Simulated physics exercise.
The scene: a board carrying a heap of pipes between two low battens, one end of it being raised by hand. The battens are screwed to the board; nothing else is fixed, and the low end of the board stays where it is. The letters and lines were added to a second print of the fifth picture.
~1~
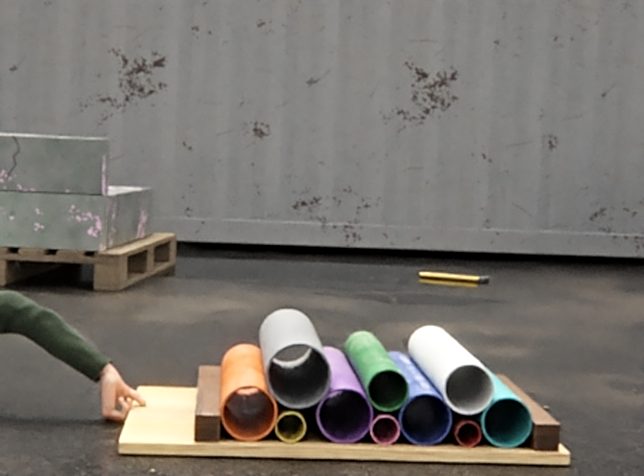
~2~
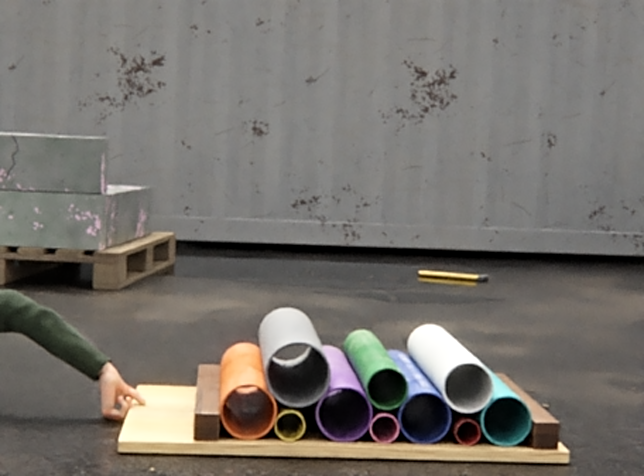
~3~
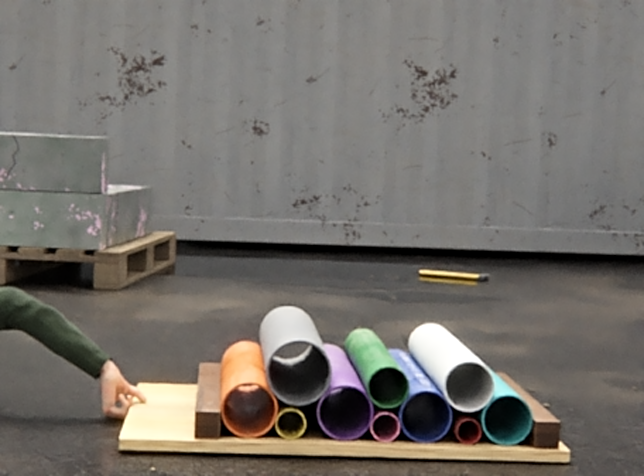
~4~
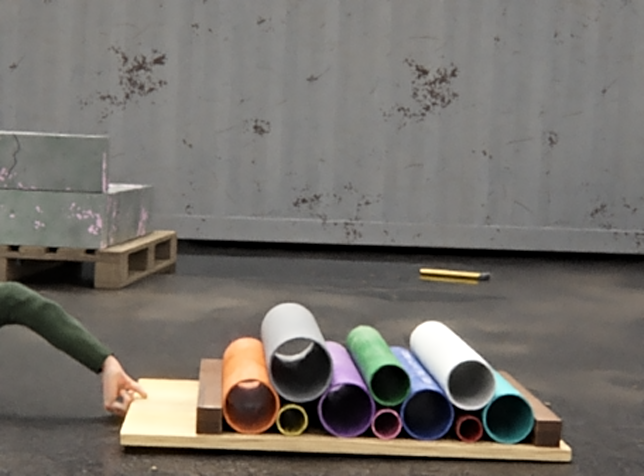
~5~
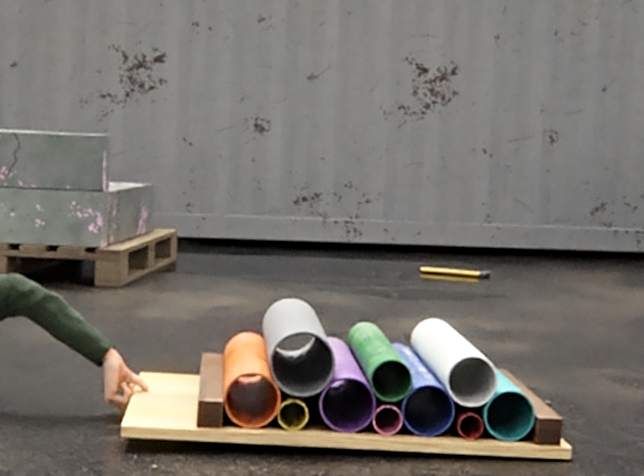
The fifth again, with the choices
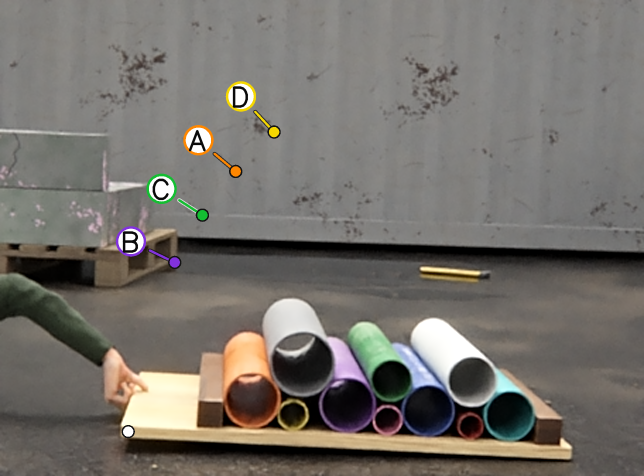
Colourful pipes heaped between two low battens on a board, sitting still at first, then a hand slightly raising the left end.
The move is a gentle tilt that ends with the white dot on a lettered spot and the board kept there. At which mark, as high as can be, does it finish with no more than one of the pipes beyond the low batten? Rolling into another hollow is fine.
No higher than A.
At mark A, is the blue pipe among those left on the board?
The blue pipe: Yes.
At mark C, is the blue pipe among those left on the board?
Yes.
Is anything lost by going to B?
At B: No.
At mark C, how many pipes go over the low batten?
The count is none.
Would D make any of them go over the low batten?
Yes, at D.
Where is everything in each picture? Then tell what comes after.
In the first frame, purple pipe (345, 415).
In the second frame, blue pipe (425, 418).
In the third frame, board (336, 407); orange pipe (249, 409); white pipe (469, 386).
In the fourth frame, board (337, 404); orange pipe (251, 406).
In the fifth frame, board (338, 399); orange pipe (252, 400).
On the marked copy, A at (236, 171); B at (175, 263); C at (202, 215); D at (274, 132); the white dot at (128, 431).
Taking A. A third of the way, board at 20°.
Two thirds of the way, board at 38°.
When it is over, board at 38°, none over the low batten.
As for the rest, B none over the low batten; C none over the low batten; D two over the low batten (grey, white).
